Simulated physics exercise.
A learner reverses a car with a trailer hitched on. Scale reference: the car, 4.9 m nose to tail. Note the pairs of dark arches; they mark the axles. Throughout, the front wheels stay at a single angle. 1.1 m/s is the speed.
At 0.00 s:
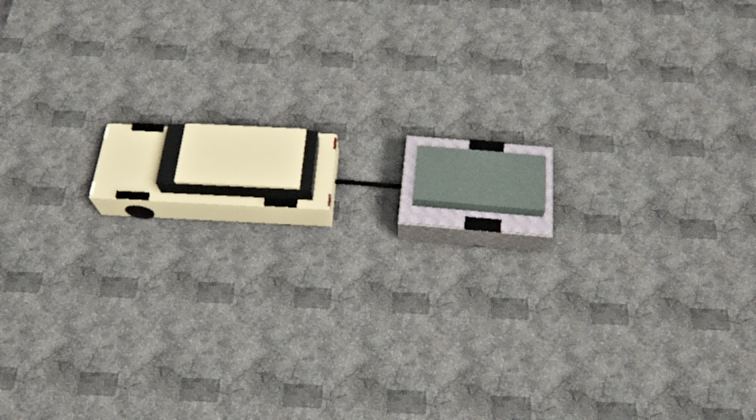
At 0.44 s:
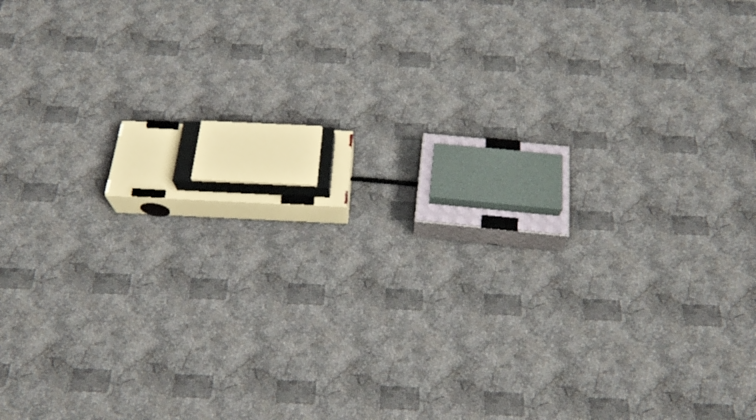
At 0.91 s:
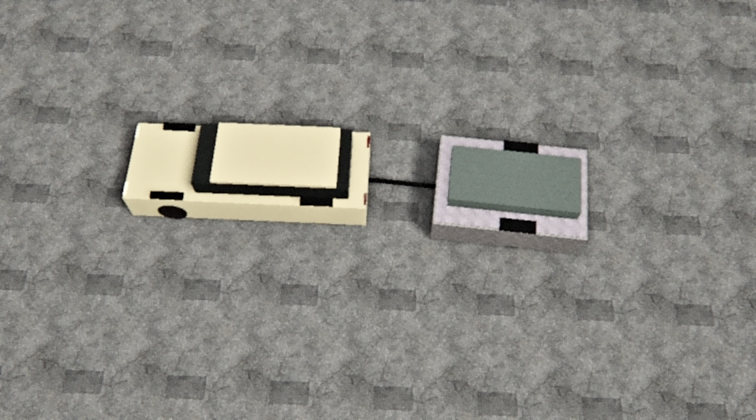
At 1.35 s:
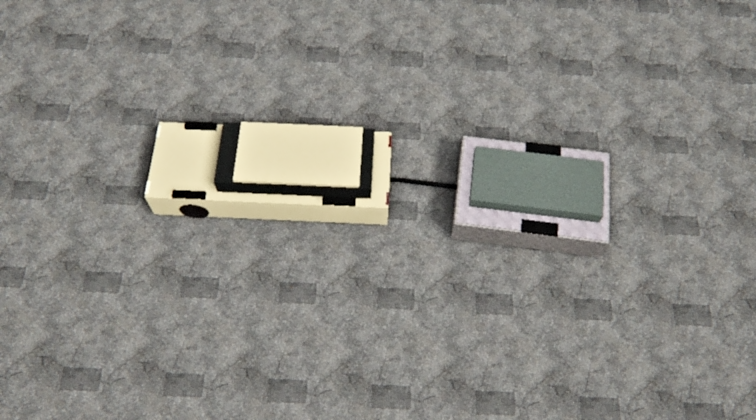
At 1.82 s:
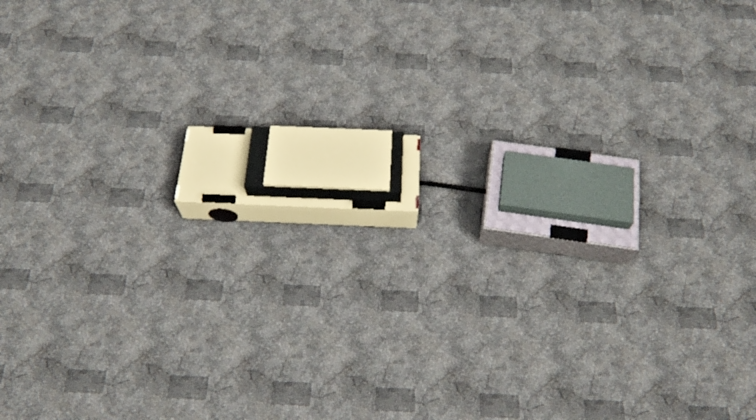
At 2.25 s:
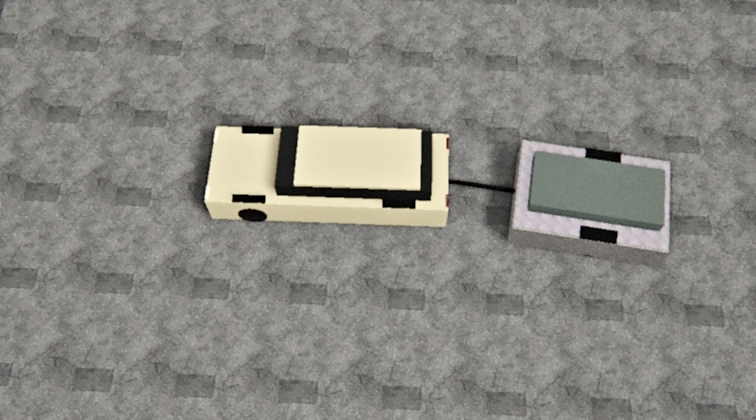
On a rough grey ground marked with rows of darker patches, seen from above at a slant, two blocky vehicles sit in line. A cream car with black trim and small red tail lights is on the left, joined by a thin black bar to a pale lilac-grey trailer with a grey-green top. The car backs steadily to the right, pushing the trailer, which gradually angles slightly, its far end swinging down.
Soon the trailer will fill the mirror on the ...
... left.
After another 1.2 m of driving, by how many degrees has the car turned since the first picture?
Heading change vs. first picture: Approx. 2 deg.
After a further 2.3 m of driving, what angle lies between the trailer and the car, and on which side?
Angle: Near 20 degrees, on the car's left.
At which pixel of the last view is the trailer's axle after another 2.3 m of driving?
Roughly pixel (713, 219).
By 3.3 s, the tail is 12° to the car's left, the car has turned 1° and the trailer's axle is at (657, 205) of the last picture.
By 4.4 s, the tail is 19° to the car's left, the car has turned 2° and the trailer's axle is at (713, 219) of the last picture.
By 5.4 s, the tail is 28° to the car's left, the car has turned 2° and the trailer's axle is out of the picture.
By 6.5 s, the tail is 41° to the car's left, the car has turned 3° and the trailer's axle is out of the picture.
By 7.6 s, the tail is 60° to the car's left, the car has turned 3° and the trailer's axle is out of the picture; it has jack-knifed.
